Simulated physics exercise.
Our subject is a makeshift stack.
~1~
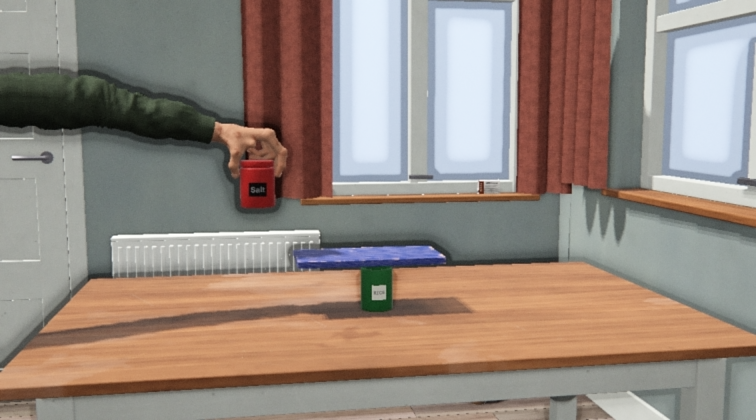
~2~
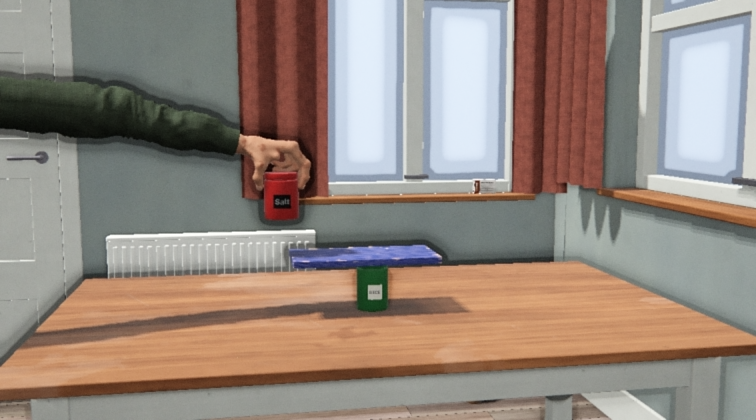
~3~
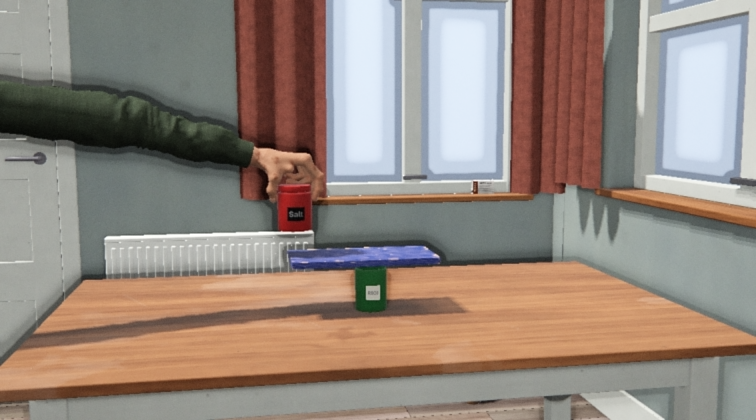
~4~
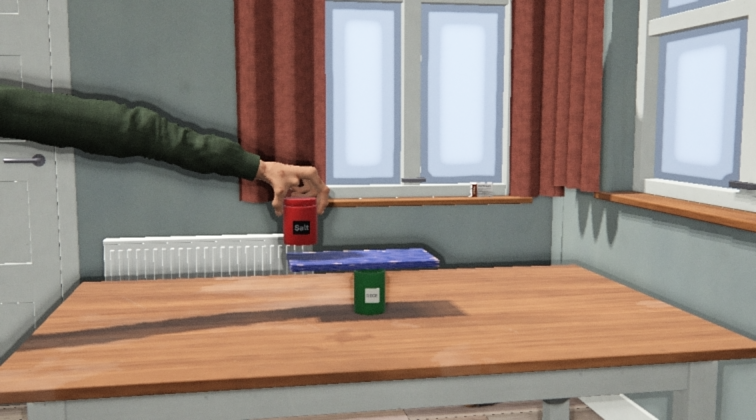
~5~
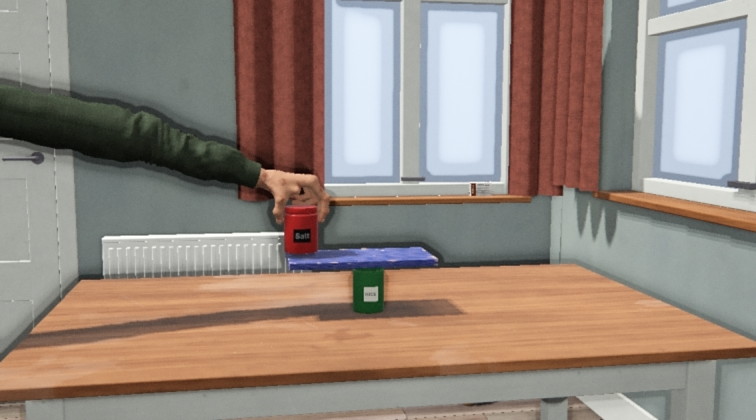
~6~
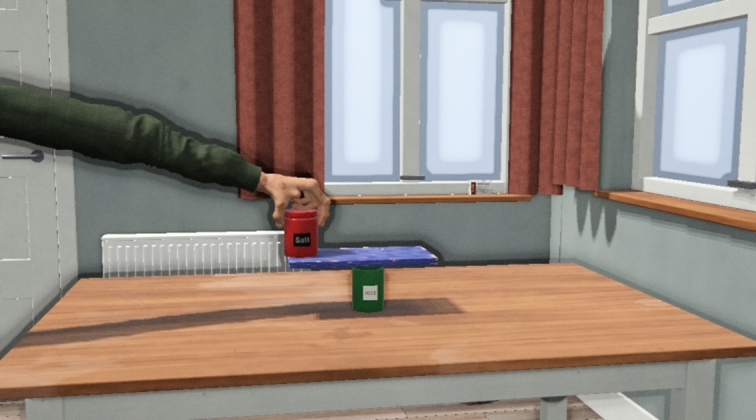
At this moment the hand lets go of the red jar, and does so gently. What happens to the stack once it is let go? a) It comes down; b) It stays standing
It comes down.
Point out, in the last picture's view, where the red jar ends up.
It ends near (262, 297).
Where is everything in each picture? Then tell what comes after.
In the first picture, still above its spot; red jar (257, 184); blue board (368, 257).
In the second picture, still above its spot; red jar (281, 195); blue board (363, 256).
In the third picture, still above its spot; red jar (295, 208); blue board (362, 257).
In the fourth picture, still above its spot; red jar (300, 221); blue board (361, 260).
In the fifth picture, still above its spot; red jar (301, 229); blue board (359, 258).
In the sixth picture, in place under the hand; red jar (301, 233); blue board (359, 257).
Then, 0.40 s later than the last frame, red jar now fallen; blue board tilted by 55°.
Then, 0.50 s later than the last frame, blue board tilted by 51°.
When it is over, fallen, red jar; lying over in the stack, blue board; green jar as before. End places, in pixels of the last picture, red jar near (262, 297). The stack loses its balance.
